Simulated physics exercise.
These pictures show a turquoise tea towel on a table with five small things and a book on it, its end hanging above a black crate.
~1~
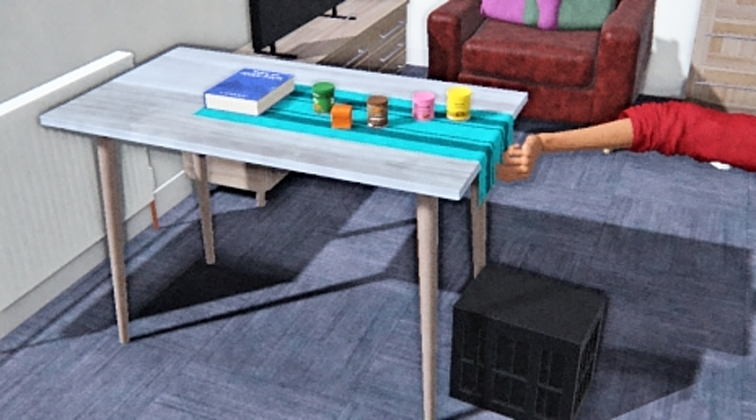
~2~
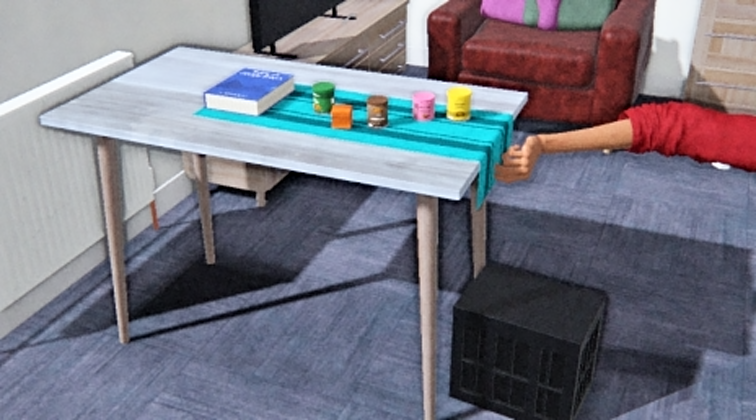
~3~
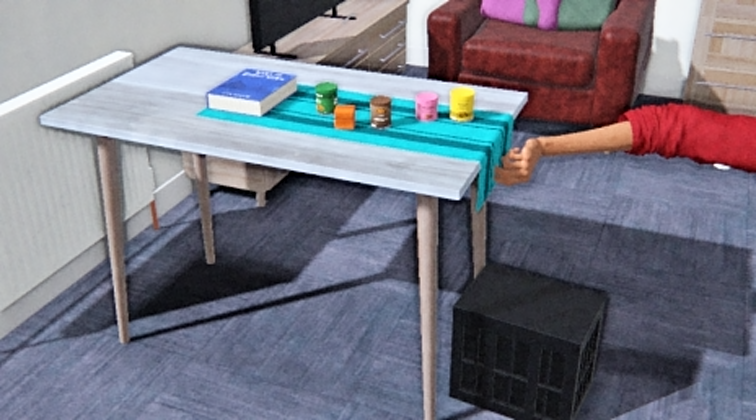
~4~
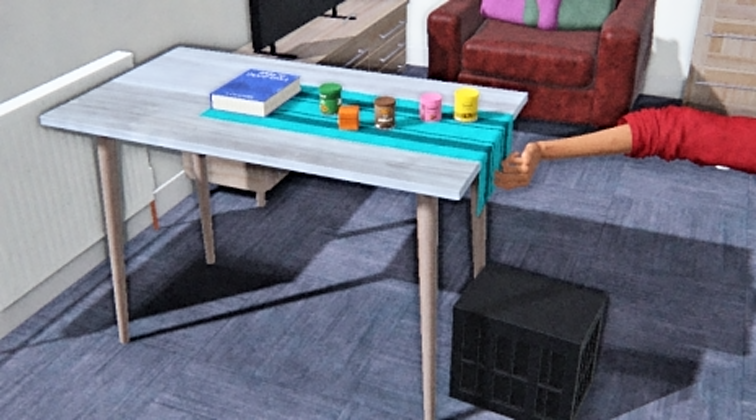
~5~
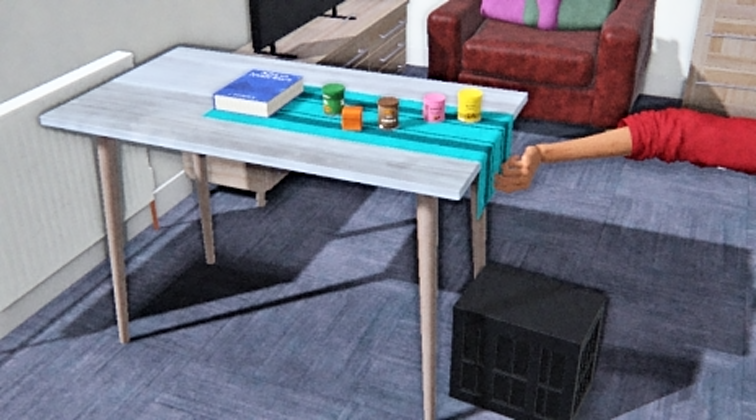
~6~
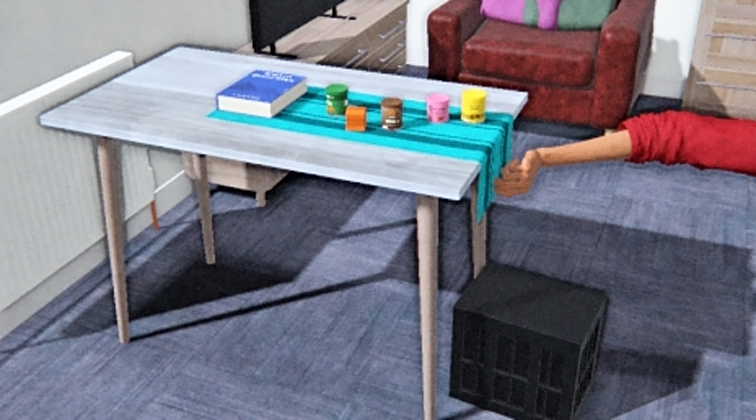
A turquoise tea towel hangs over the right edge of a table, gripped by a hand on a red-sleeved arm, and at first barely shifts. The hand then draws it slowly down, and the book, orange cube and four small colourful containers on it slide slightly rightward together, above a black crate.
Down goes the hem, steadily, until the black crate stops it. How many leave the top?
It carries off three.
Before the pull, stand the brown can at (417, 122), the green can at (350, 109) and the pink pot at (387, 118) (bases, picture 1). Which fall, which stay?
The brown can falls; the green can holds on; the pink pot comes down.
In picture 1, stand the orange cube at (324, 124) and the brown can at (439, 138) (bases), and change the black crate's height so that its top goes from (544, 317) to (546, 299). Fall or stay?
The orange cube stays on; the brown can falls.
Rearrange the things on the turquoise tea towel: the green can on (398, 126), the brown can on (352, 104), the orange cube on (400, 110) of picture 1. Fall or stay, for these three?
The green can tumbles off; the brown can survives; the orange cube is carried off.
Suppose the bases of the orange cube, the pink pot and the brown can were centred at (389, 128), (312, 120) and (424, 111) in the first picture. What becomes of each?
The orange cube is carried off; the pink pot stays on; the brown can goes over.
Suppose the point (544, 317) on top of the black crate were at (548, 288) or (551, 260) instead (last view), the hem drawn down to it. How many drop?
In that case 2 and 1.
Soon after, hem near (493, 250); yellow can gone.
Then, hem on the crate; yellow can, pink pot and brown can gone.
At rest, hem on the crate; yellow can, pink pot and brown can gone. The answer is three.
